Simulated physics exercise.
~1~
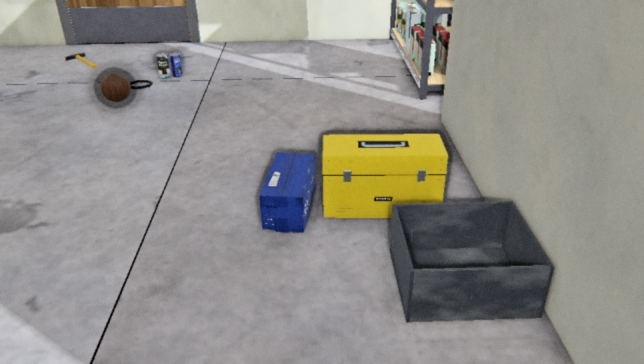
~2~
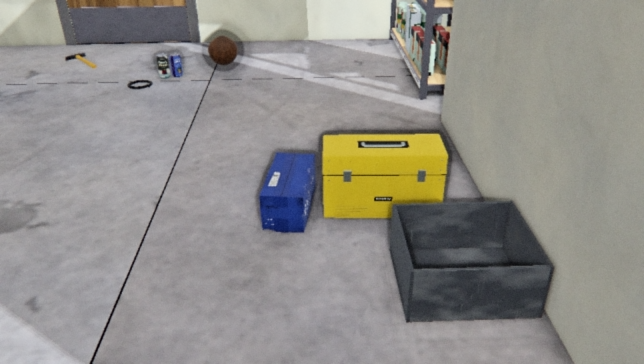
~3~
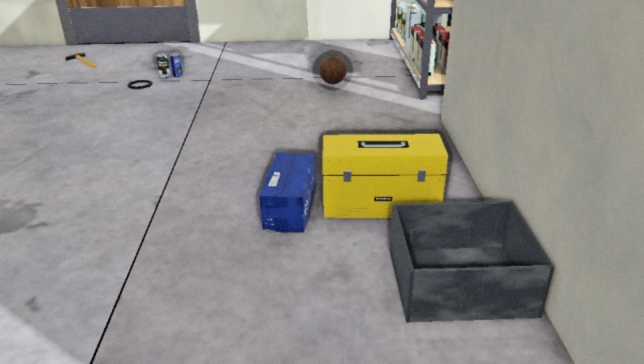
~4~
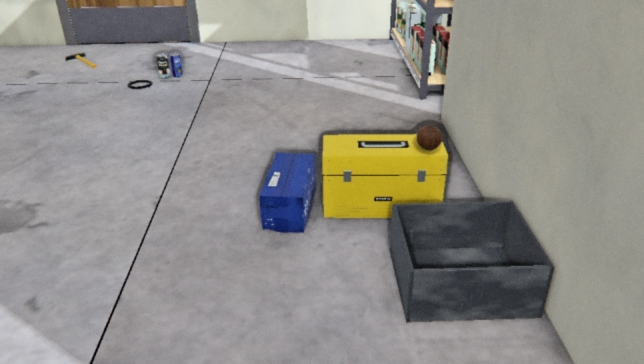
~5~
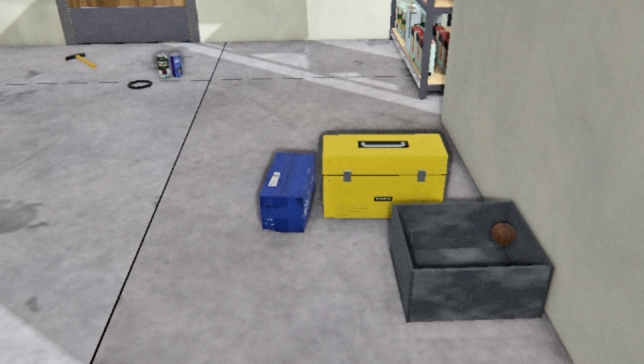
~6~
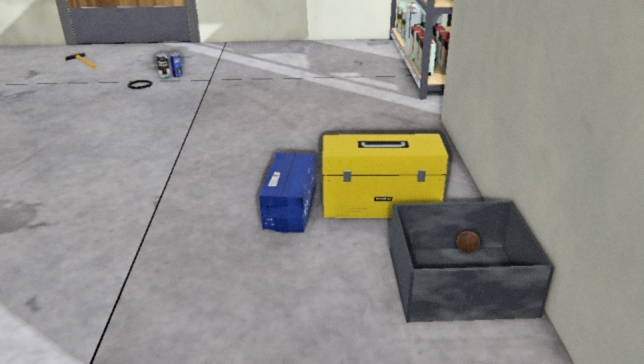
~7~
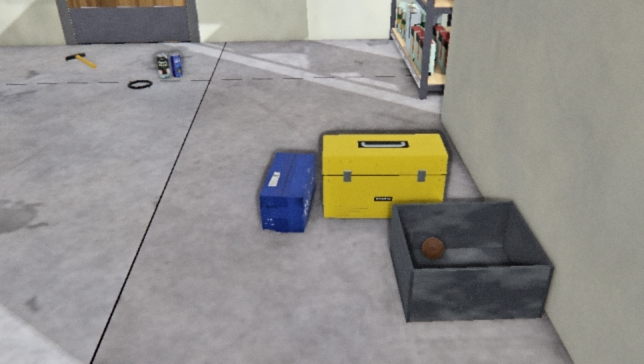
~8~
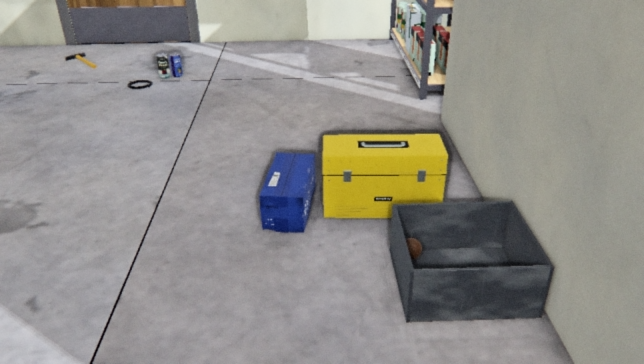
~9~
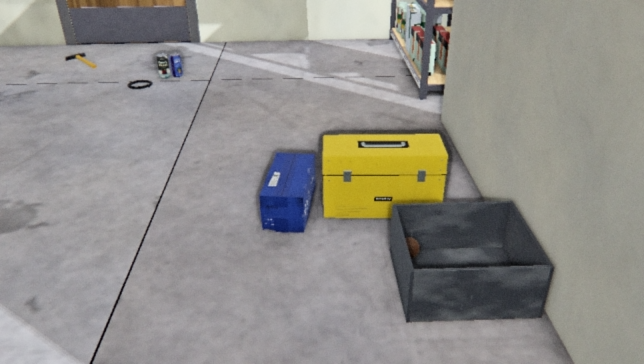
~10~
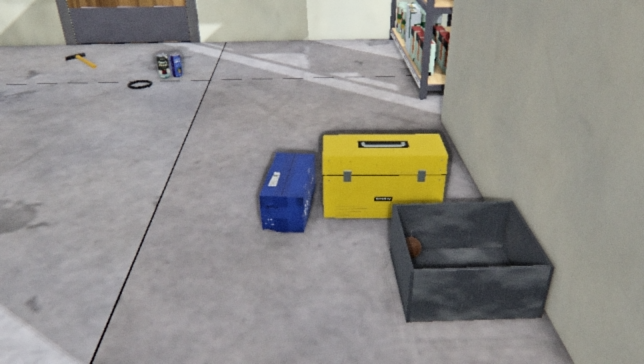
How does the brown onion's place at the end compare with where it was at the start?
At the start the onion was at the upper left of the room, near the dark ring on the floor. At the end it was inside the open dark box at the lower right, toward the box's left side.
